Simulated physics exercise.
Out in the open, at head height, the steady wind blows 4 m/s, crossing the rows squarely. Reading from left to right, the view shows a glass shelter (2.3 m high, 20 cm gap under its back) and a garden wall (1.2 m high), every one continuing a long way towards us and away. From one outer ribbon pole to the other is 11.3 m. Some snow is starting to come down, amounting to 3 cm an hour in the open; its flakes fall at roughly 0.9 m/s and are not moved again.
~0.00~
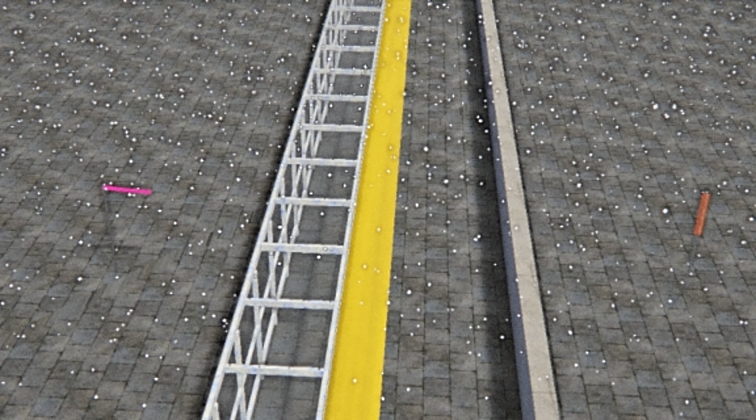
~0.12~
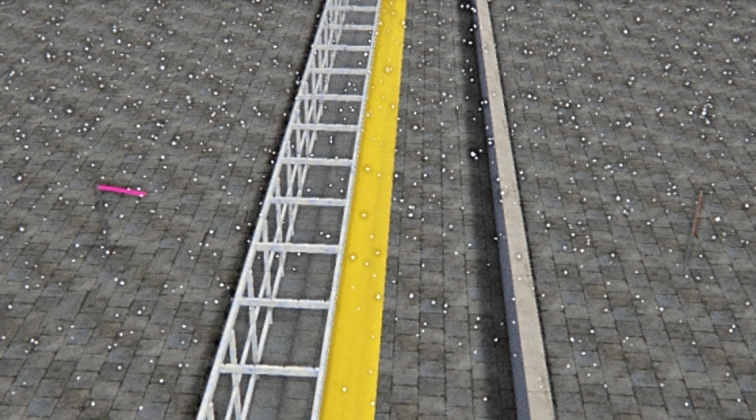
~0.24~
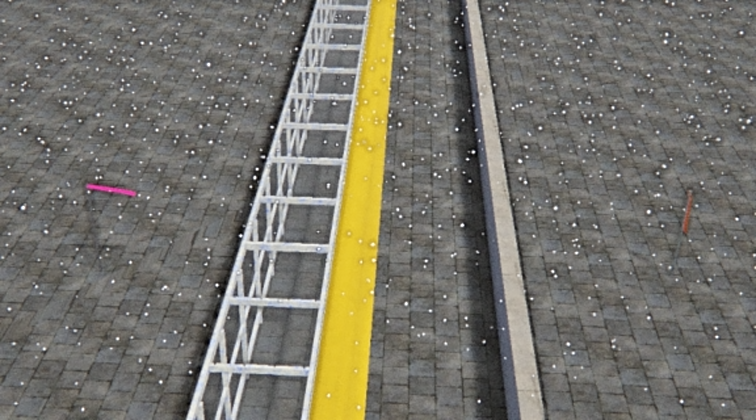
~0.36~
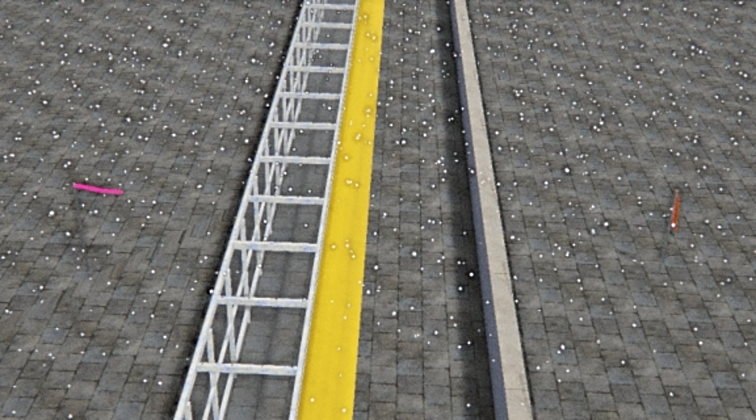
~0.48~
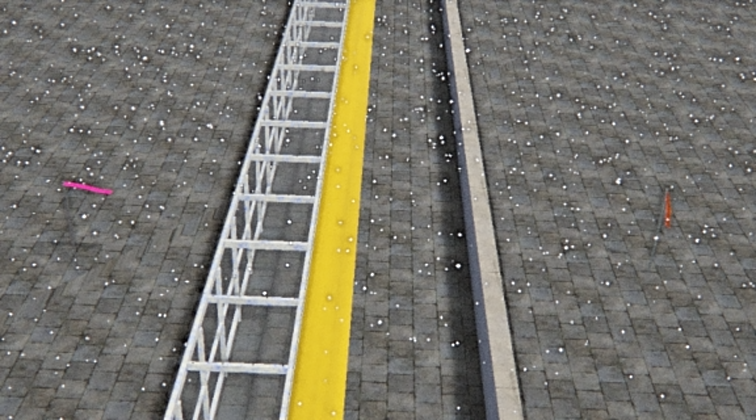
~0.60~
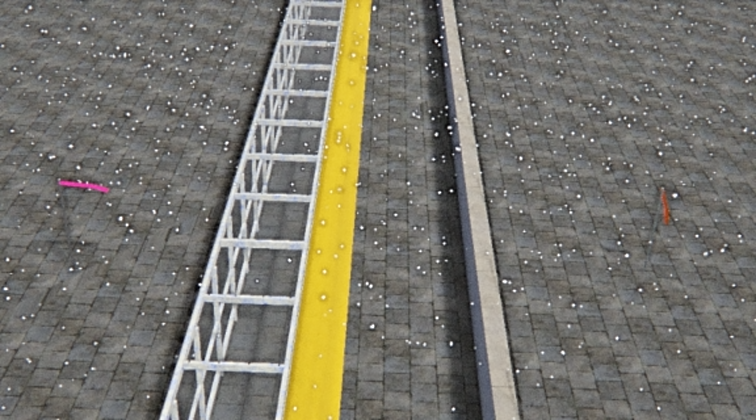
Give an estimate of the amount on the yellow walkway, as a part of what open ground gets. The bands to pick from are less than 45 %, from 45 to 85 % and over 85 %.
My estimate: Under 45 %.
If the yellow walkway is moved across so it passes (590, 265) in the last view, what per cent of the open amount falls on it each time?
80 %.
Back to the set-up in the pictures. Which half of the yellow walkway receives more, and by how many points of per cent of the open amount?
The right-hand side, about 25 points ahead.
10 minutes on, 1 mm on the yellow walkway, 5 mm in the open.
30 minutes on, 4 mm on the yellow walkway, 15 mm in the open.
60 minutes on, 8 mm on the yellow walkway, 30 mm in the open, so the yellow walkway has 26 % of the open amount; the left half of it has 13 %, the right half 39 %.
